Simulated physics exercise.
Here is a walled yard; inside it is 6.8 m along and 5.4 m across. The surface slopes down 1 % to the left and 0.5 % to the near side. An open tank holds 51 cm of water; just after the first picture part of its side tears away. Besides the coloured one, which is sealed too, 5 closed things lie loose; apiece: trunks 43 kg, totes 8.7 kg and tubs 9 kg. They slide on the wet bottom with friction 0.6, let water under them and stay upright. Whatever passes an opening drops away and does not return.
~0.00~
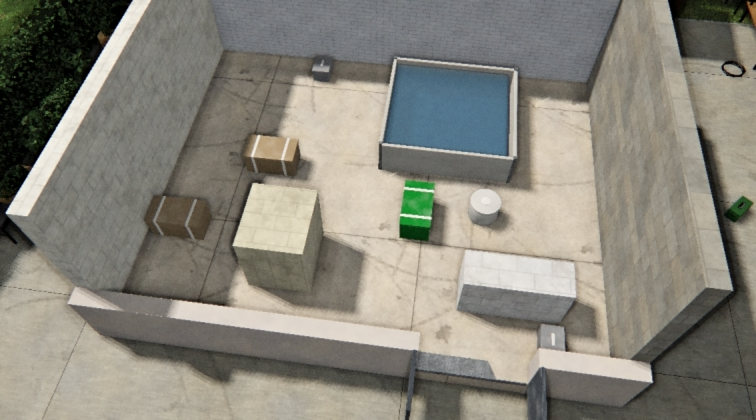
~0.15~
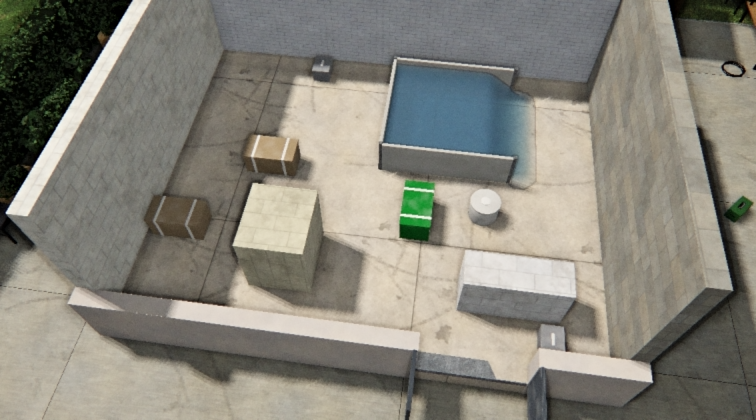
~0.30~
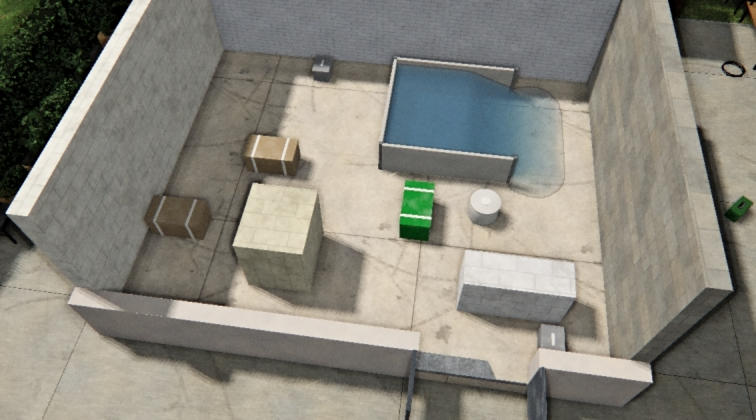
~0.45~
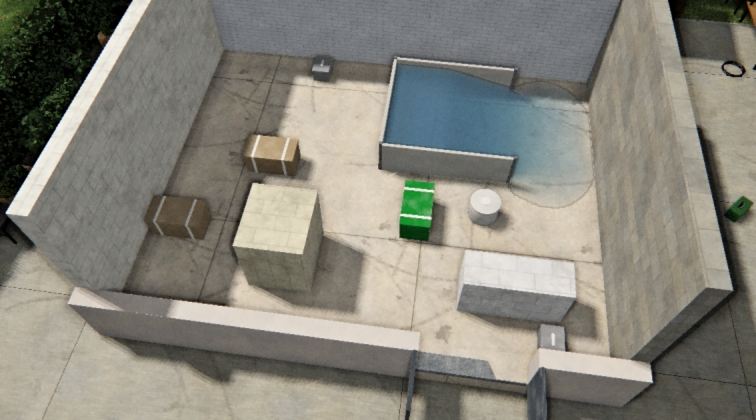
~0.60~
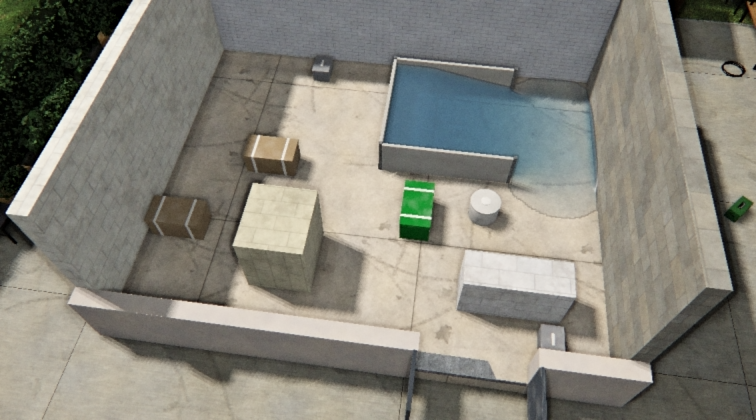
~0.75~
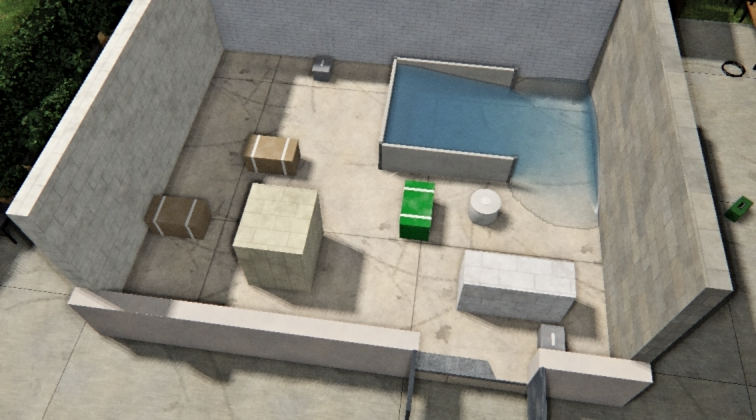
In a walled yard, an open tank of water stands near the back wall, with a green trunk, crates and blocks scattered about. The tank's right side gives way and water spreads across the floor to the right-hand wall, then creeps toward the near side, while the loose objects stay put.
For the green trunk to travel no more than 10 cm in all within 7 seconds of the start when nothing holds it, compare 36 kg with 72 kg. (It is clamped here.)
Verdict: The smaller load will do.
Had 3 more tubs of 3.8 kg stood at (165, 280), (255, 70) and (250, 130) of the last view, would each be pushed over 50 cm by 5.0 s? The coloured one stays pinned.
In turn: Short of it, over, under.
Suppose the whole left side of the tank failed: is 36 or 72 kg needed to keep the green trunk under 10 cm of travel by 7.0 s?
In that case the smaller load will do.
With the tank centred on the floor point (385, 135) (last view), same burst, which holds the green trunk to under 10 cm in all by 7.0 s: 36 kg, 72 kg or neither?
In that case the smaller load will do.
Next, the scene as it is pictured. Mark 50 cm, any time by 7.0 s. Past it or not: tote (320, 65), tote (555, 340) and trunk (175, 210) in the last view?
In that order: Past it, over, short of it.
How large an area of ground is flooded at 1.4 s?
About 8.5 m2.
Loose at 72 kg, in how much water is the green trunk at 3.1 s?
Roughly 1 cm.
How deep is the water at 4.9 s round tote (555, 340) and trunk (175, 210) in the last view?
Roughly 4 and 0 cm.
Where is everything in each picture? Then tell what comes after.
In the first frame, the green trunk at (418, 203) rests on the ground; water covers 3.8 m2; 0 of 6 have shifted.
In the second frame, the green trunk at (418, 203), on the bottom; water covers 4.7 m2; 0 of 6 have shifted.
In the third frame, the green trunk at (418, 203), on the bottom; water covers 5.8 m2; 0 of 6 have shifted.
In the fourth frame, the green trunk at (418, 203) rests on the ground; water covers 7.0 m2; 0 of 6 have shifted.
In the fifth frame, the green trunk at (418, 203) rests on the ground; water covers 7.7 m2; 0 of 6 have shifted.
In the sixth frame, the green trunk at (418, 203), on the bottom; water covers 8.0 m2; 0 of 6 have shifted.
After 1.4 s the green trunk would be 0 cm from its start with 36 kg and 0 cm from its start with 72 kg; 0 cm of water round it then.
After 3.1 s the green trunk would be 0 cm from its start with 36 kg and 0 cm from its start with 72 kg; 1 cm of water round it then.
After 4.9 s the green trunk would be 0 cm from its start with 36 kg and 0 cm from its start with 72 kg; 4 cm of water round it then.
After 7.0 s the green trunk would be 0 cm from its start with 36 kg and 0 cm from its start with 72 kg; 4 cm of water round it then.
